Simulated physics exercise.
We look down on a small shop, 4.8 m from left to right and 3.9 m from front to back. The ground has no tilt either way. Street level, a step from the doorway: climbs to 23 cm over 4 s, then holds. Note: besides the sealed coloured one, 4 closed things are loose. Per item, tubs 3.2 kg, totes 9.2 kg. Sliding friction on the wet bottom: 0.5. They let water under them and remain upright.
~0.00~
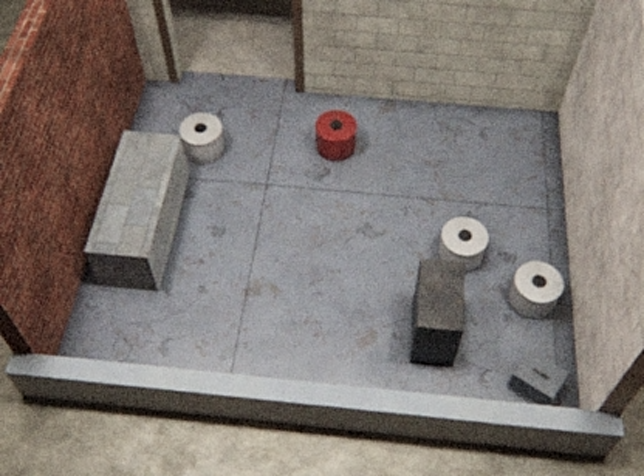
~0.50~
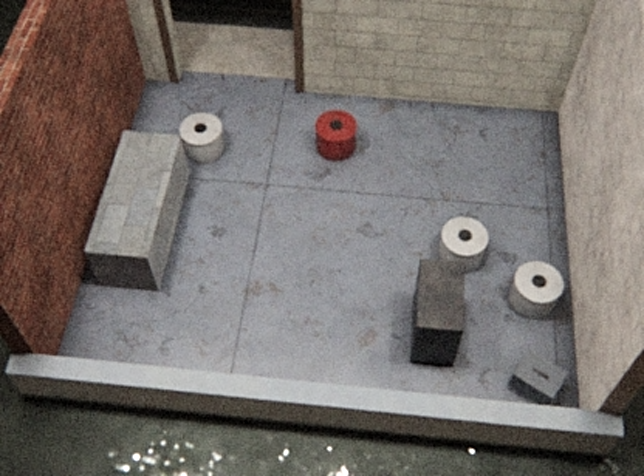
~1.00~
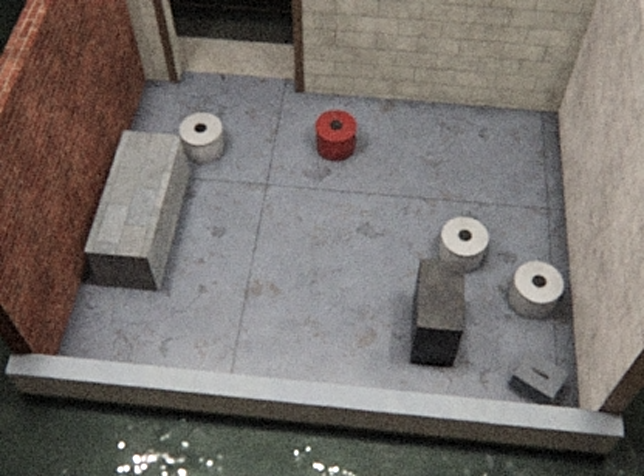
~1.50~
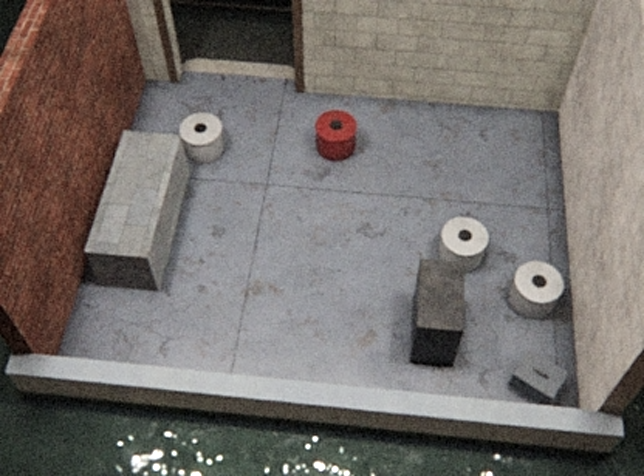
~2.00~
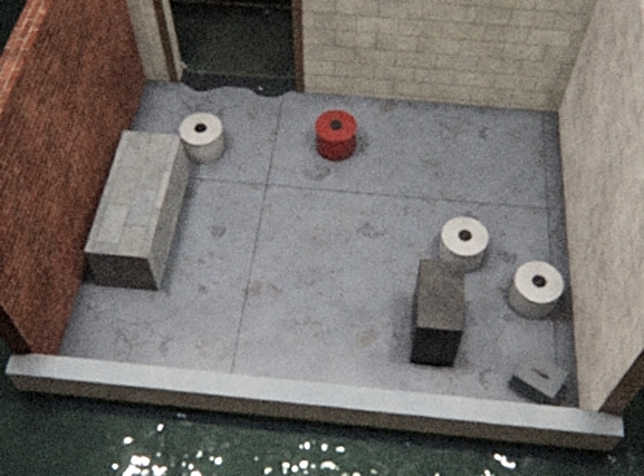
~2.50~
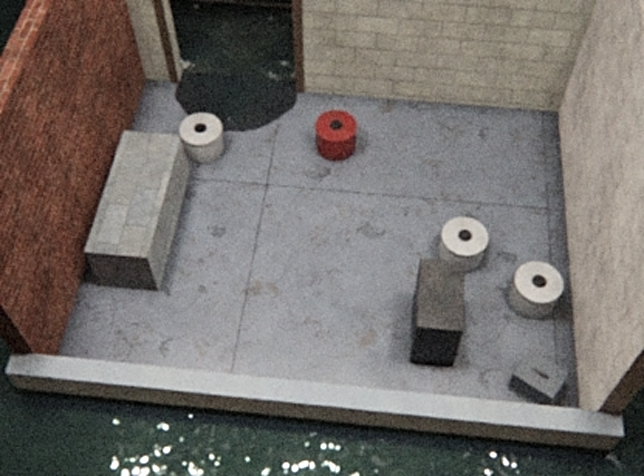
Dark water rising outside a small walled room, covering the doorway step and spreading slightly onto the grey floor, tubs staying still.
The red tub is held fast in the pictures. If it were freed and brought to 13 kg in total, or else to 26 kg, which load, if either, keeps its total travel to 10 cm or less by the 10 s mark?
13 kg already suffices.
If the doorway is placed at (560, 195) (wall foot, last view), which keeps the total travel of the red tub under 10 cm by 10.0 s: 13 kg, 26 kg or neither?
There just the heavier succeeds.
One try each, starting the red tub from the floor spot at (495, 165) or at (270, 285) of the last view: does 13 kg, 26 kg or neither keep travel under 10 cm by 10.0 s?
The first try gives success with both; the second gives success with heavier only.
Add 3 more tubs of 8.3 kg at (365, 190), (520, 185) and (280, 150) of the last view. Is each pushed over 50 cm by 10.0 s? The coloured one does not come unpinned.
Listed in order, they go beneath the bar, beneath the bar, over the bar.
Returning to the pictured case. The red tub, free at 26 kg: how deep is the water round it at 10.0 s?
Around 4 cm.
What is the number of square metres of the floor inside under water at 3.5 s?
Wet area: Approx. 3.0 m2.
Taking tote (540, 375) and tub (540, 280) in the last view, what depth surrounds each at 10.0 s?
I'd put it at 9 cm and 4 cm respectively.
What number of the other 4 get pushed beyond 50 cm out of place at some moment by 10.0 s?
Answer: 4.
After 3.5 s the red tub would be 0 cm from its start with 13 kg and 0 cm from its start with 26 kg; 0 cm of water round it then.
After 4.5 s the red tub would be 0 cm from its start with 13 kg and 0 cm from its start with 26 kg; 2 cm of water round it then.
After 7.0 s the red tub would be 0 cm from its start with 13 kg and 0 cm from its start with 26 kg; 3 cm of water round it then.
After 10.0 s the red tub would be 0 cm from its start with 13 kg and 0 cm from its start with 26 kg; 4 cm of water round it then.
